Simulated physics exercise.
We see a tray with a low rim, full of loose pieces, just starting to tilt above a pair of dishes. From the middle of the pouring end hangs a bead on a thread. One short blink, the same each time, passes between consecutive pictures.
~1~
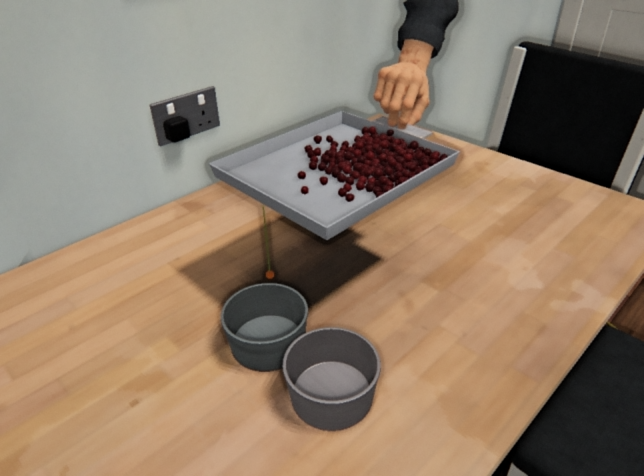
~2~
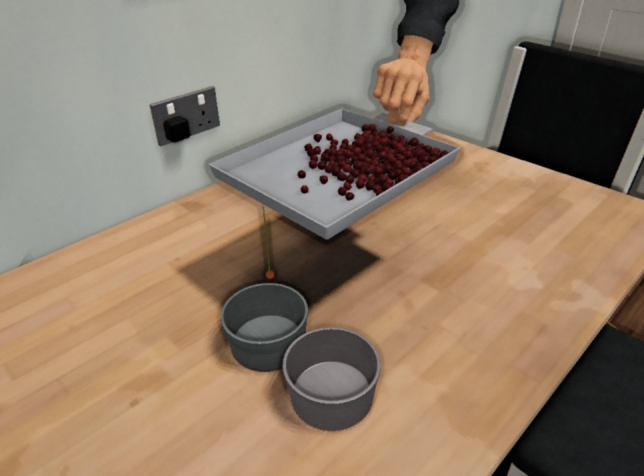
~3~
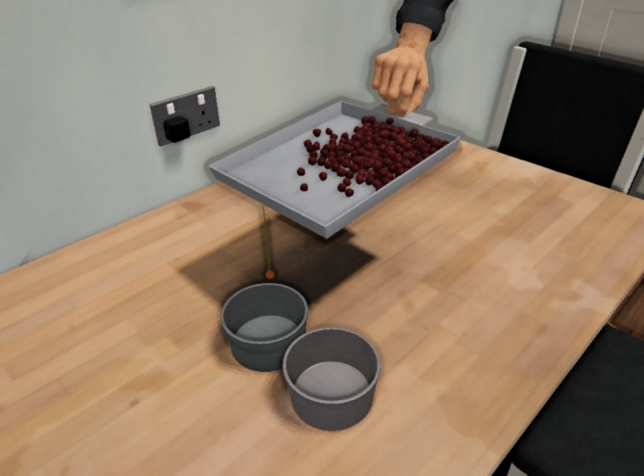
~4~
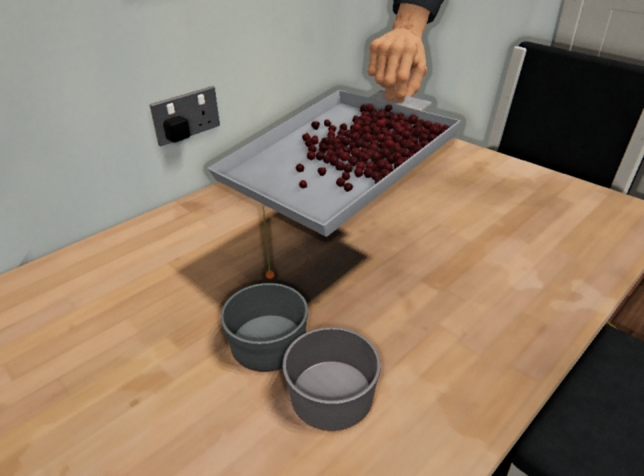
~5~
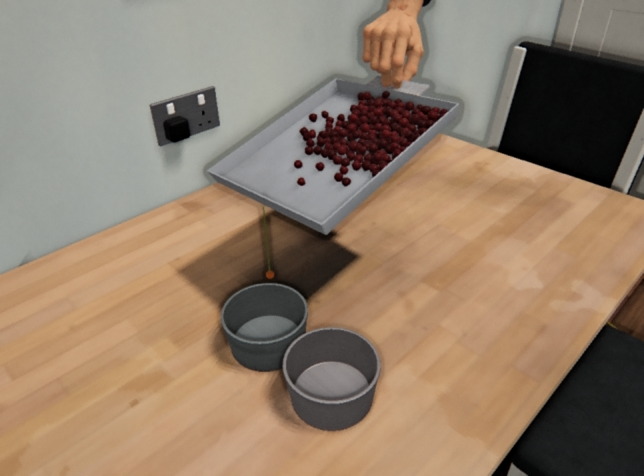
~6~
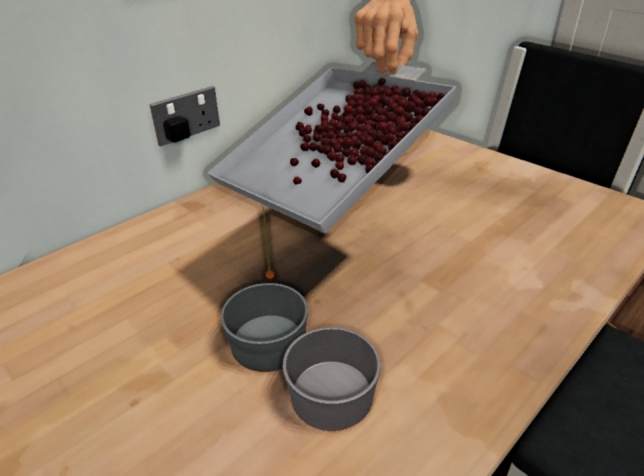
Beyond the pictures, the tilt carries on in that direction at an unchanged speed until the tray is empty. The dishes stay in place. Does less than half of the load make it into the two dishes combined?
Yes - less than half does.
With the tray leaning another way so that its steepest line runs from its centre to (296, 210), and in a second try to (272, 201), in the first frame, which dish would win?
First try: The dish to the left; second try: The dish to the left.
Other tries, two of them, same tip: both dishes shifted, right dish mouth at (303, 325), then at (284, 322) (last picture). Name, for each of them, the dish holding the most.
In turn: The left-side dish; the left-side dish.
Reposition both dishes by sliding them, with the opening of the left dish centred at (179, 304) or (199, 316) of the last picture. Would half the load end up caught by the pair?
First place: Short of half; second place: Short of half.
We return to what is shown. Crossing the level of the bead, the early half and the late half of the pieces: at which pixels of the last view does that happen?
It goes through near (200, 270) first, then near (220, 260).
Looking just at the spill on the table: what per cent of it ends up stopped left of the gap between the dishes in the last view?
That comes to about 100 per cent of the pieces.
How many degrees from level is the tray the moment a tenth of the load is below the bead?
It is at around 70 degrees.
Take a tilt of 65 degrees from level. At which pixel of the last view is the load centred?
Close to (246, 174).
Just after the last frame, tray tipped steeply; the larger part on the tray; just a few outside both; roughly a quarter in the air.
A moment on, tray tipped past a quarter turn; roughly a third on the tray; just a few in the left dish; roughly half outside both; roughly a quarter in the air.
Further on, tray tipped past a quarter turn; about a tenth in the left dish; the larger part outside both.
When it is over, tray tipped past a quarter turn; not one in the right dish; about a tenth in the left dish; the larger part outside both.
